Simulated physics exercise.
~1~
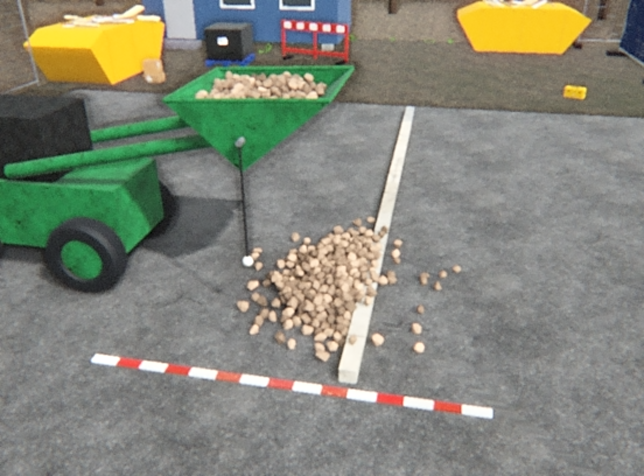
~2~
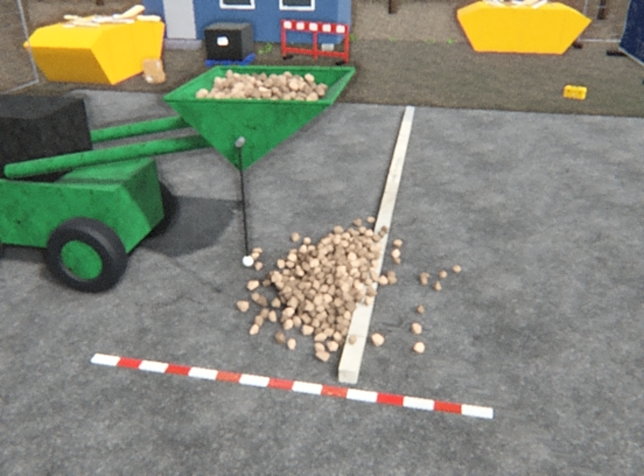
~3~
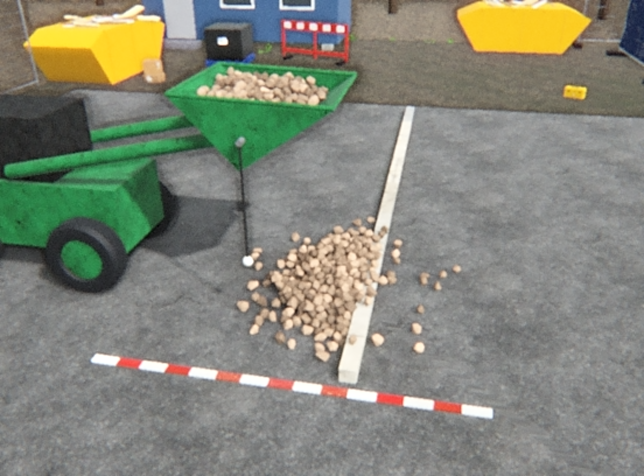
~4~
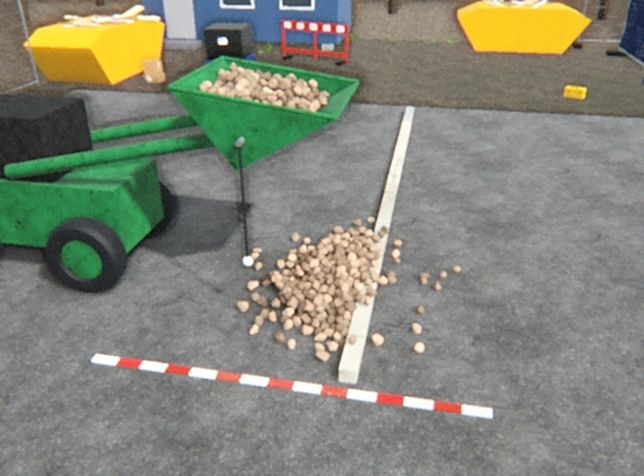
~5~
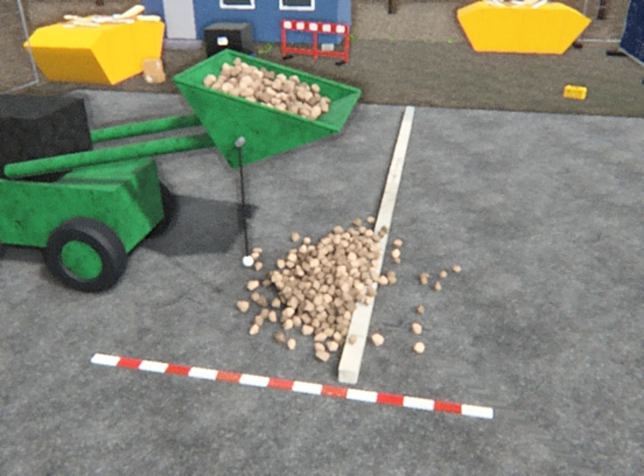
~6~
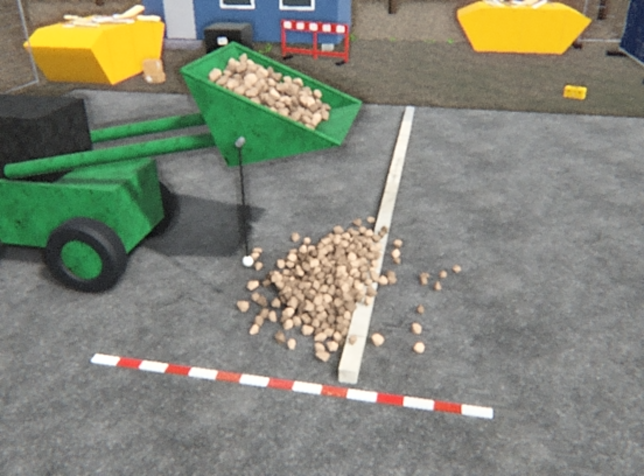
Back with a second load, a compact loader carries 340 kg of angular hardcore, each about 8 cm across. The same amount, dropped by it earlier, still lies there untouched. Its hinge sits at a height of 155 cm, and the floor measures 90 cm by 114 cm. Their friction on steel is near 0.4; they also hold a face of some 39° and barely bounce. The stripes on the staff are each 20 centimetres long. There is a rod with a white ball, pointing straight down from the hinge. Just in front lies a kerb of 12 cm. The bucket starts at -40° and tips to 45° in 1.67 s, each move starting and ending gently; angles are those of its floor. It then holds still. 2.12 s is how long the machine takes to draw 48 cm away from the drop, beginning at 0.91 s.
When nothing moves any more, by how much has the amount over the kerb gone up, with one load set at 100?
It has gone up by about 19 per cent of a load.
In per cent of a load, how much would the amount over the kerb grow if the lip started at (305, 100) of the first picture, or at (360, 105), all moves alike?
5 % and 50 %.
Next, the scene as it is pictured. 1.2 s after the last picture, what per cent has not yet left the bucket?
25 % still inside.
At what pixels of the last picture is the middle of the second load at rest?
Roughly at pixel (336, 270).
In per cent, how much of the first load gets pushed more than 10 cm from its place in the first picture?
Close to 10 in a hundred of them.
Then, 0.6 s after the last picture the floor is at 32°; in per cent of one load, 99 in the bucket, 97 on this side of the kerb, 3 over the kerb; the foremost stones are at (431, 295).
Then, 1.2 s after the last picture the floor is at 45°; in per cent of one load, 24 in the bucket, 172 on this side of the kerb, 4 over the kerb; the foremost stones are at (431, 295).
Then, 2.9 s after the last picture the floor is at 45°; in per cent of one load, 0 in the bucket, 178 on this side of the kerb, 22 over the kerb; the foremost stones are at (467, 300).
Then, 5.6 s after the last picture the floor is at 45°; in per cent of one load, 0 in the bucket, 178 on this side of the kerb, 22 over the kerb; the foremost stones are at (467, 300). Net gain over the kerb, 19.
